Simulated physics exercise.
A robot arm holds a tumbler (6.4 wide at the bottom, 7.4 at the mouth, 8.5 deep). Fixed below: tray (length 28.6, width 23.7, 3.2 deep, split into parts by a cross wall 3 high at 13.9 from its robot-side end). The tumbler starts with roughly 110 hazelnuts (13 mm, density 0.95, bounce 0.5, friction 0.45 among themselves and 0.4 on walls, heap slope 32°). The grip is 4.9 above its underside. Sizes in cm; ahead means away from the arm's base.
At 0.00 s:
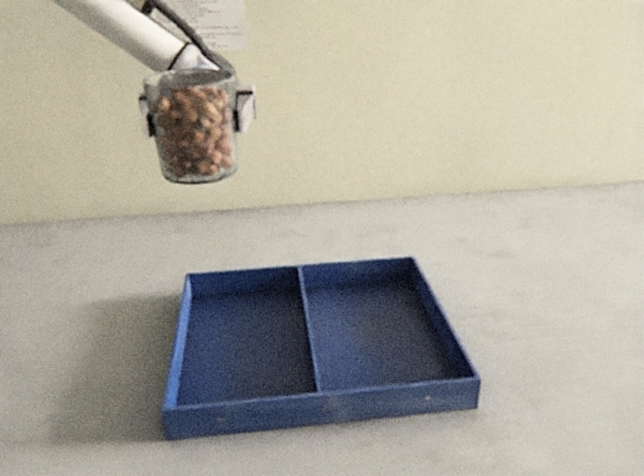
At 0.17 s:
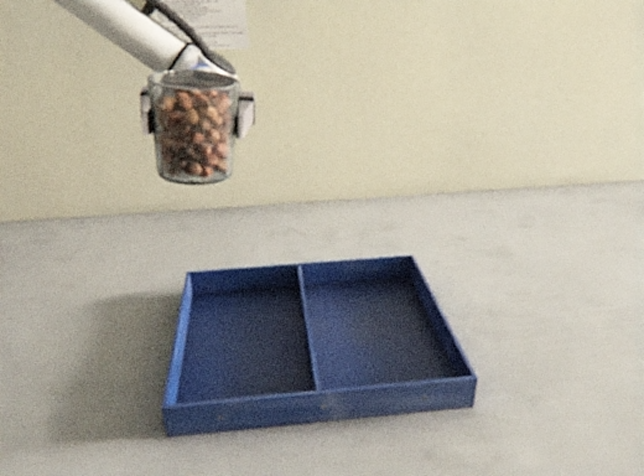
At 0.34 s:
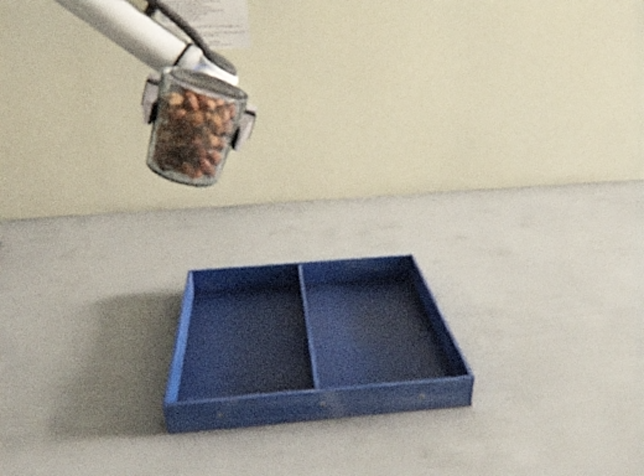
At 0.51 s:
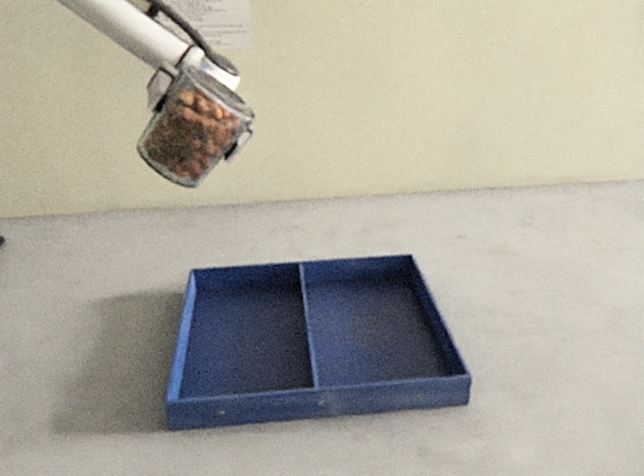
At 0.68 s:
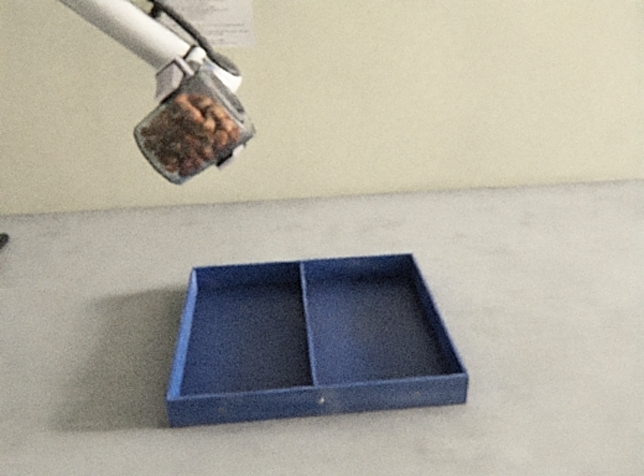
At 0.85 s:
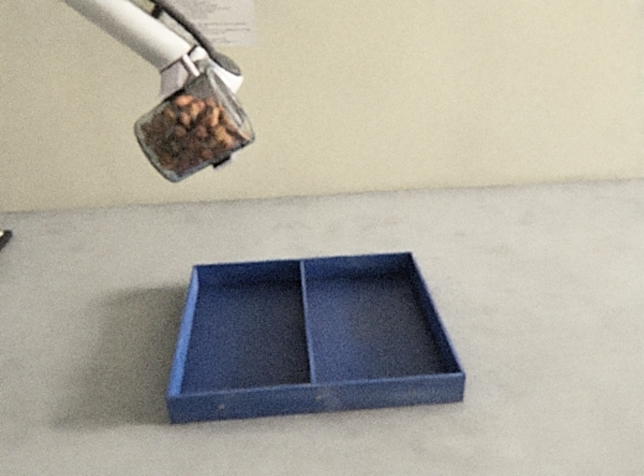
In the video, a robot arm holds a clear tumbler of hazelnuts above and behind a blue tray divided into two empty compartments, then gradually tilts it toward the right while the nuts stay inside.
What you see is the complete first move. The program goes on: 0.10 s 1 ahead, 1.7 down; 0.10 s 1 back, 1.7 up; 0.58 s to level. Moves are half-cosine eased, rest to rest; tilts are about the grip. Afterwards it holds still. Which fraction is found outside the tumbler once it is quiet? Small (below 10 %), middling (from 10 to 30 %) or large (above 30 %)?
Share outside the tumbler: Small (below 10 %).
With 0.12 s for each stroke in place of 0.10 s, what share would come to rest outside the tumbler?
In that case some 0 per cent.
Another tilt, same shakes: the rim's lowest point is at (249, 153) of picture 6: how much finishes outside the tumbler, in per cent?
Some 5 per cent.
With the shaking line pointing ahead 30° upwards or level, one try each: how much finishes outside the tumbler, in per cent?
Some 5 and 5 per cent.
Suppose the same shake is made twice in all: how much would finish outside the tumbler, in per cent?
It would be near 0 per cent.
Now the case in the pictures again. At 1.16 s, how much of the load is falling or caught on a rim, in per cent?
Some 0 per cent.
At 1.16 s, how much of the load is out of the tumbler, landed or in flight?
Some 0 per cent.
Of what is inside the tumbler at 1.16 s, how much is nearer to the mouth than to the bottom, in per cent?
About 45 per cent.
After 1.16 s, tilted 56° forward, highest piece 28 above the table; 108 in the tumbler.
After 1.47 s, tilted 10° forward, highest piece 29 above the table; 108 in the tumbler.
After 1.83 s, level, highest piece 29 above the table; 108 in the tumbler.
After 2.88 s, level, highest piece 29 above the table; 108 in the tumbler.
At rest, 108 in the tumbler. That is 0 % outside the tumbler.
